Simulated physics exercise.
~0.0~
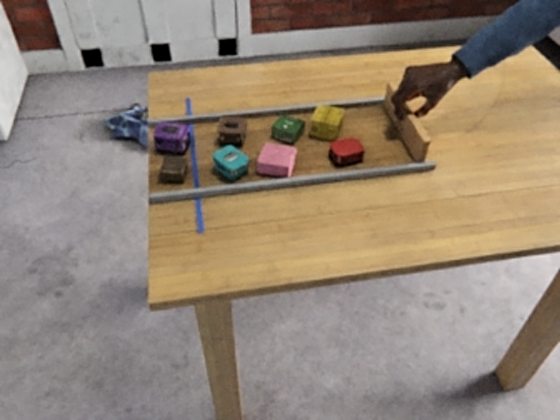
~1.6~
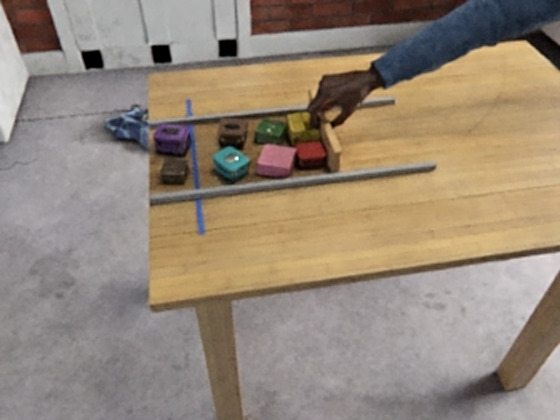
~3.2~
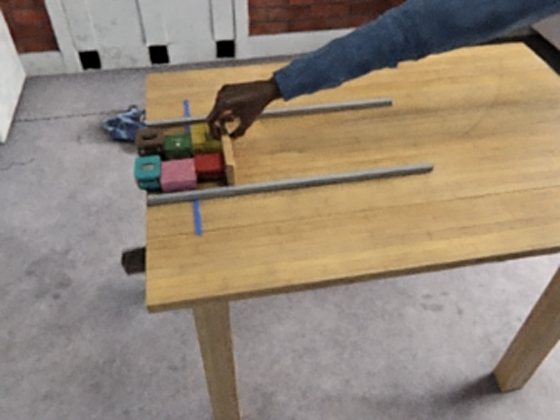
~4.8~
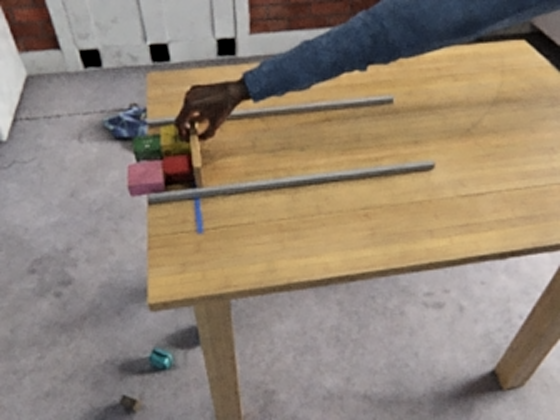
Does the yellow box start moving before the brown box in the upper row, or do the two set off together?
The yellow box starts moving first, as the board reaches it while the brown box is still in place. The brown box only moves later, as the push continues toward the table's end.
A wooden board, pushed left by a hand along a railed channel on a table, gathers colourful little boxes and drives them past the blue tape, sending several over the end; it stops near the tape with the turquoise box on the floor and the pink one jutting past the edge.
